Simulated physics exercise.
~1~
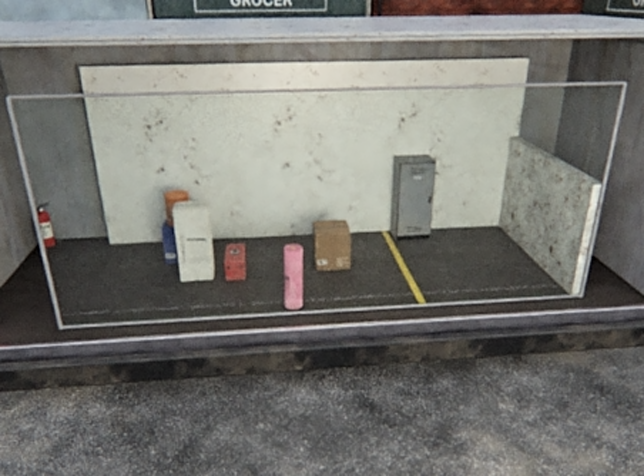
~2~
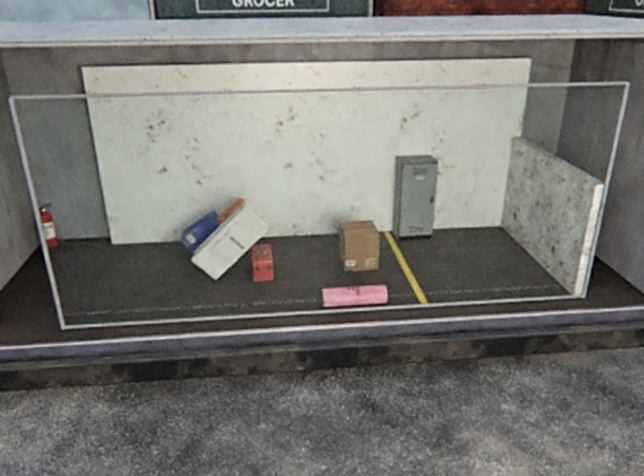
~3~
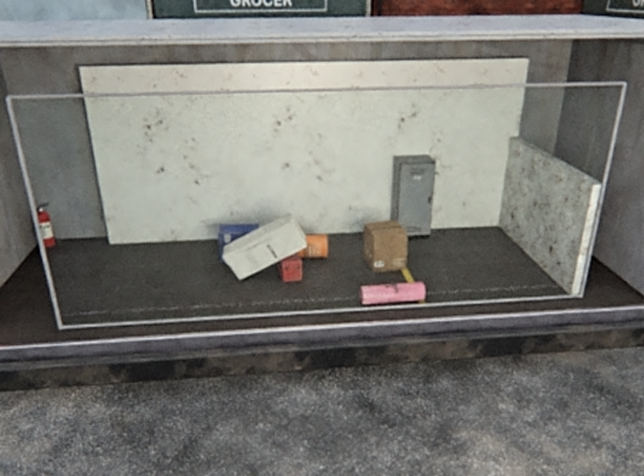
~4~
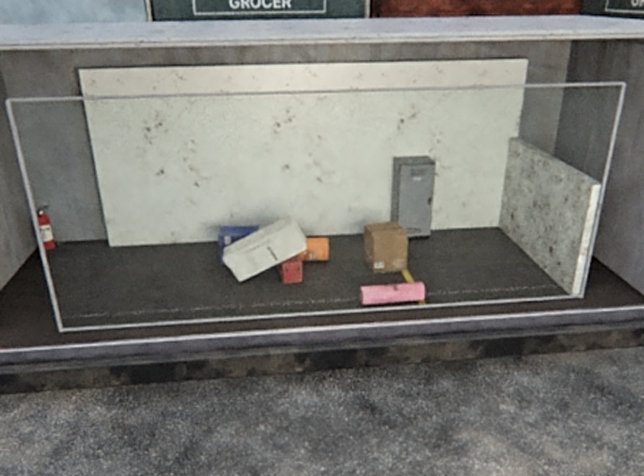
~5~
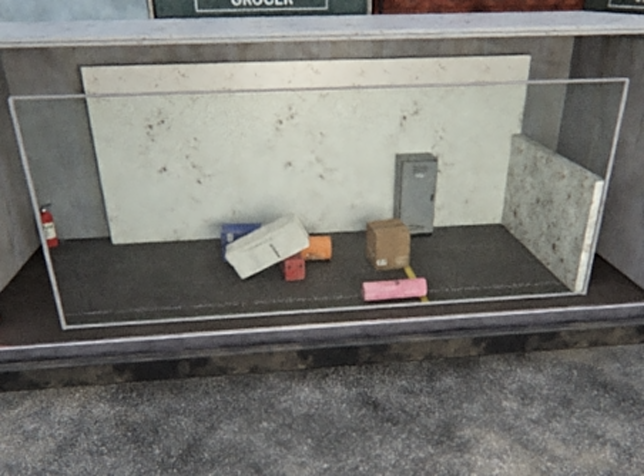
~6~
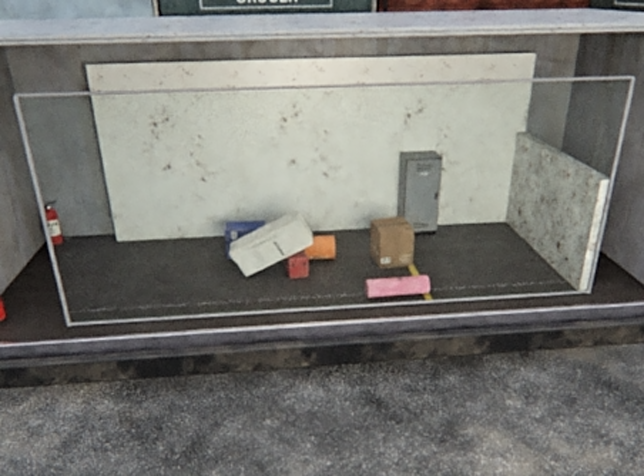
Upright boxes and a pink roll toppling and sliding right with a brown carton, all stopping short of the yellow line.
